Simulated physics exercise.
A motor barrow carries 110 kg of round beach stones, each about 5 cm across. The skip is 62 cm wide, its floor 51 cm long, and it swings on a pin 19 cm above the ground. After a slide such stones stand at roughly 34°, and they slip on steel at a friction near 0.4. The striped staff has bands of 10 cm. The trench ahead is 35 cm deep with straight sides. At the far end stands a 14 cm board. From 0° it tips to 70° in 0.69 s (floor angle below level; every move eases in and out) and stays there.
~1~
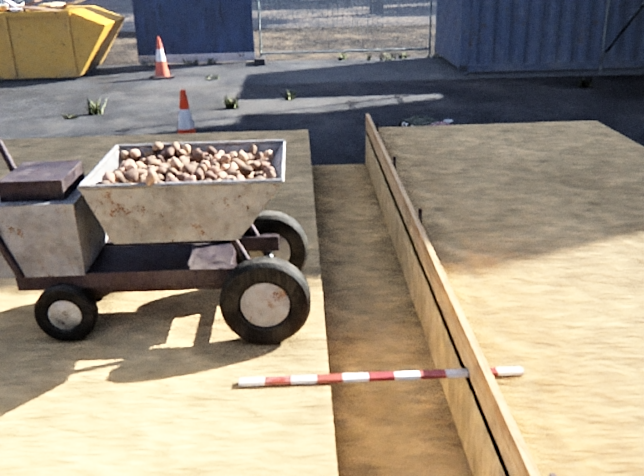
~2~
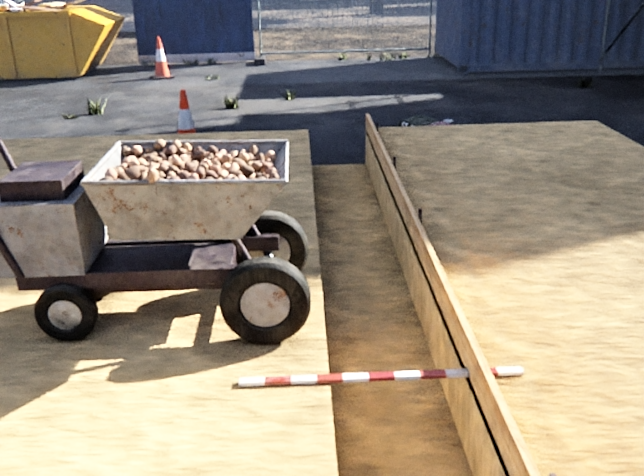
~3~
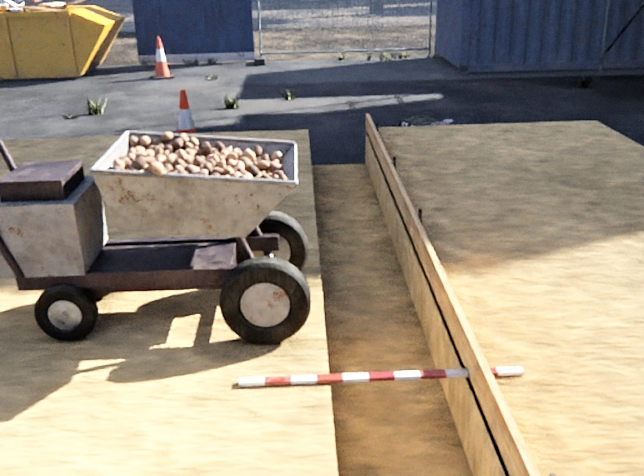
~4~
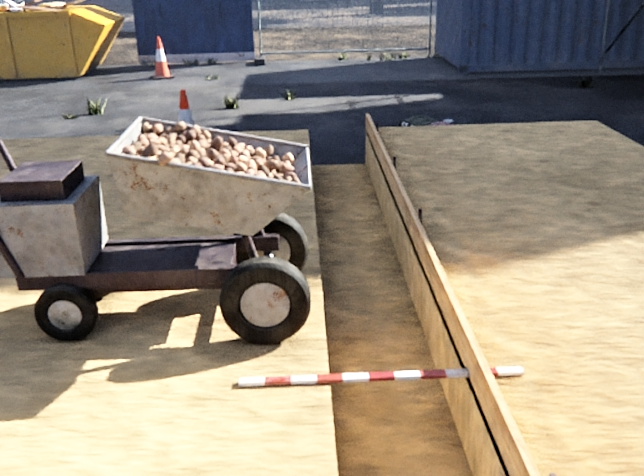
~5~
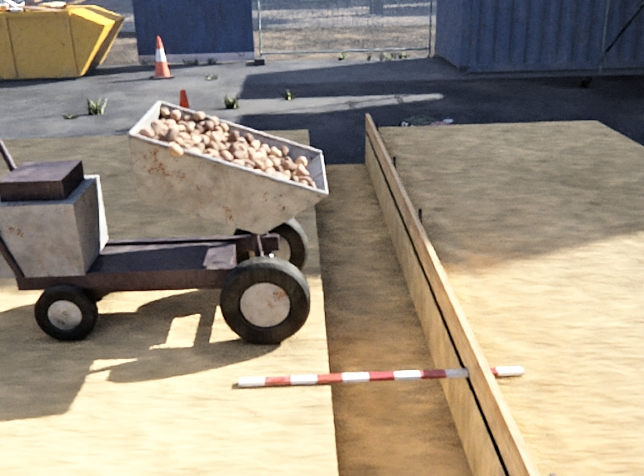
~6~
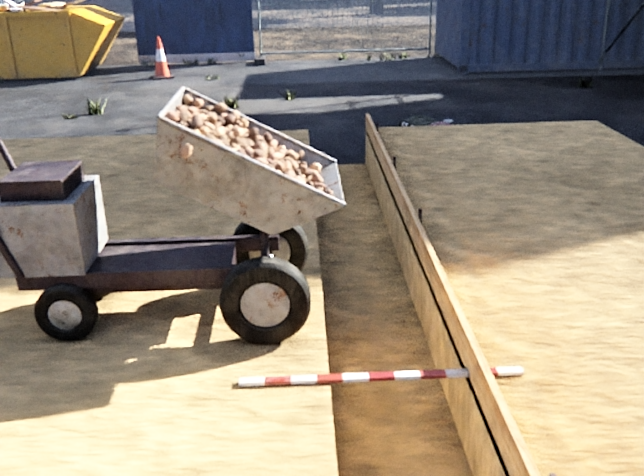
A motor barrow's skip, heaped with round stones, tilted slowly forward to the right, its back end rising steadily while the wheels stayed put beside a trench and the striped staff lay still.
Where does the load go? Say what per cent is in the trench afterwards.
Roughly 58 per cent ends in the trench.
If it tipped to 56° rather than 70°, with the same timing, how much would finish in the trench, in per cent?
In that case some 50 per cent.
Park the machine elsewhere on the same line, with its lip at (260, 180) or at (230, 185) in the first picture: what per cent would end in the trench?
About 80 and 100 per cent.
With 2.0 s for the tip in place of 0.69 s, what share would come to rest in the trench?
In that case some 85 per cent.
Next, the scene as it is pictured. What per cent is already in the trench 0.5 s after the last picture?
Some 30 per cent.
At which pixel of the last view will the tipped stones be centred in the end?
Around (430, 349).
Then, 0.2 s after the last picture the floor is at 59°, 100 % in the skip; the foremost stones are at (375, 225).
Then, 0.5 s after the last picture the floor is at 70°, 58 % in the skip, 29 % in the trench, 13 % past the trench; the foremost stones are at (478, 295).
Then, 0.8 s after the last picture the floor is at 70°, 13 % in the skip, 45 % in the trench, 42 % past the trench; the foremost stones are past the picture's edge.
Then, 2.8 s after the last picture the floor is at 70°, 0 % in the skip, 58 % in the trench, 42 % past the trench; the foremost stones are past the picture's edge.
